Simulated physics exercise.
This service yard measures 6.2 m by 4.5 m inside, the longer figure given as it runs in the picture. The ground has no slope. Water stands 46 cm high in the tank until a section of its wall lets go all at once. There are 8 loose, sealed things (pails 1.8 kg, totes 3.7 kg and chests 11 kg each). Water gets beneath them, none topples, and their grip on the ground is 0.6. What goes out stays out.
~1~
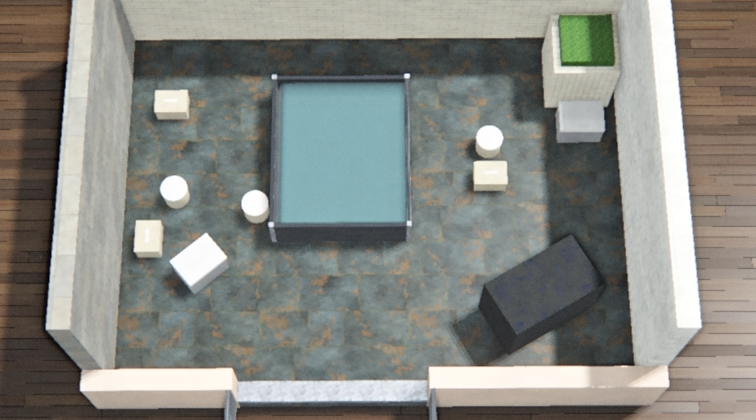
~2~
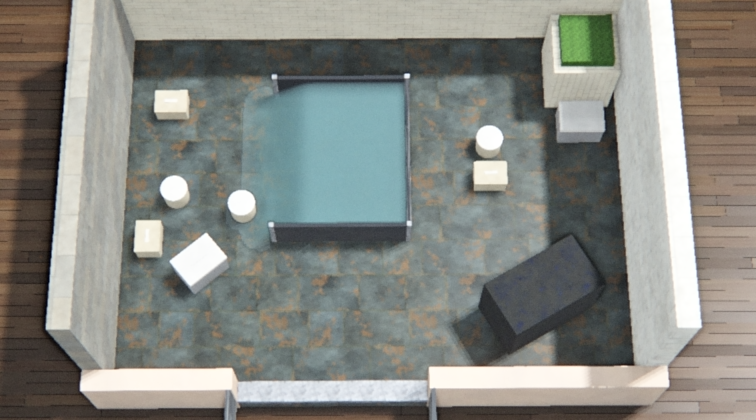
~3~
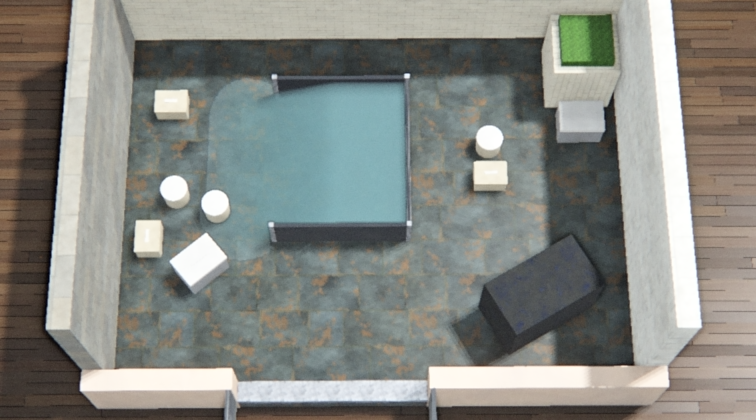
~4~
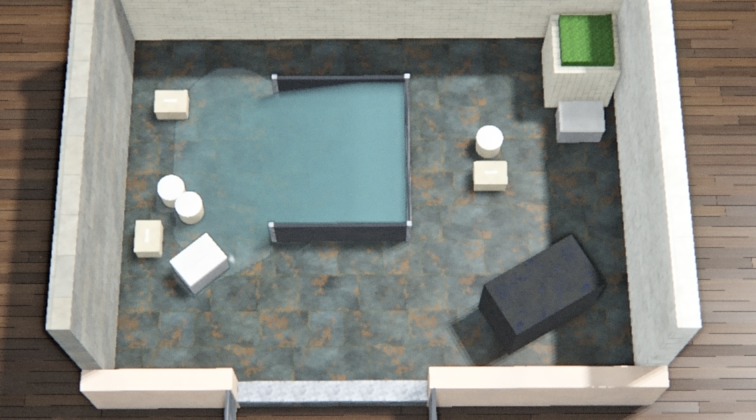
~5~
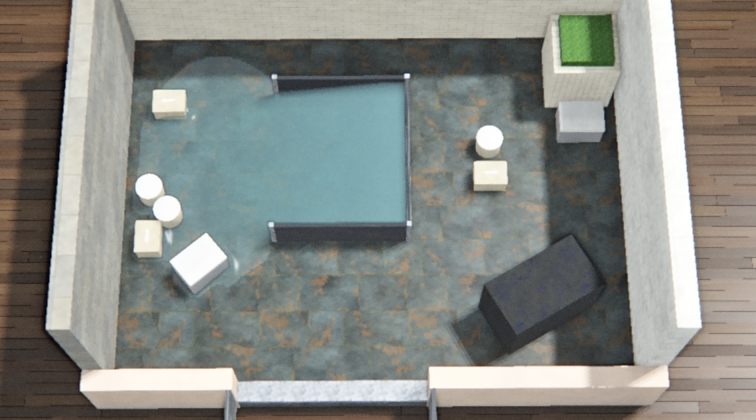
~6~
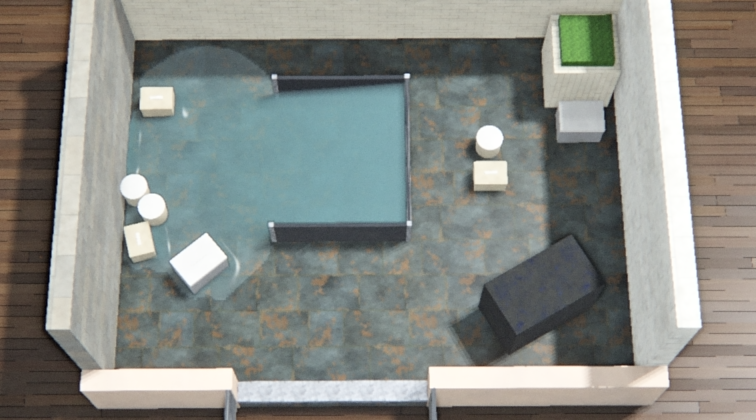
A large dark-framed tank of blue-green water stands left of centre in a walled yard with a mottled slate floor, seen from above by a still camera. White pails and cream boxes sit on both sides, with a dark chest lower right and a green-topped planter upper right. Water spreads leftward from the tank's open left side, pushing one pail, then another, toward the left wall, and small boxes there shift slightly.
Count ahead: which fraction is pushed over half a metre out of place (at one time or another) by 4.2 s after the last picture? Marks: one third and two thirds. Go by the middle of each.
It is one to two thirds.
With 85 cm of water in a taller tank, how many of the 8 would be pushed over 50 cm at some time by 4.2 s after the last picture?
Then 6.
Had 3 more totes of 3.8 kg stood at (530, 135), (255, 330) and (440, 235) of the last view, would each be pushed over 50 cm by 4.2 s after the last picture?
In that order: Less, past it, under.
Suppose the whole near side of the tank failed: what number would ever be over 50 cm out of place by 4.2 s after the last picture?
In that case 1 of them.
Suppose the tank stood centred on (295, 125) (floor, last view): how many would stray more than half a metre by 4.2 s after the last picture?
In that case 4 of them.
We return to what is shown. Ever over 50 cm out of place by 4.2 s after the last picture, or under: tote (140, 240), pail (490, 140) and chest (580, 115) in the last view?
In turn: Over, short of it, short of it.
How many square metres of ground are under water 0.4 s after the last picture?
Roughly 9.5 m2.
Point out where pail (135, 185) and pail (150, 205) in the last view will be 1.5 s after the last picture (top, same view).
Around (132, 233) and (124, 322).
Then, 0.4 s after the last picture 1 of 8 are over 50 cm from their spots; 4 afloat.
Then, 1.5 s after the last picture 5 of 8 are over 50 cm from their spots; 4 afloat.
Then, 2.8 s after the last picture 5 of 8 are over 50 cm from their spots; 4 afloat.
Then, 4.2 s after the last picture 5 of 8 are over 50 cm from their spots, and 5 have been at some point; 4 afloat.
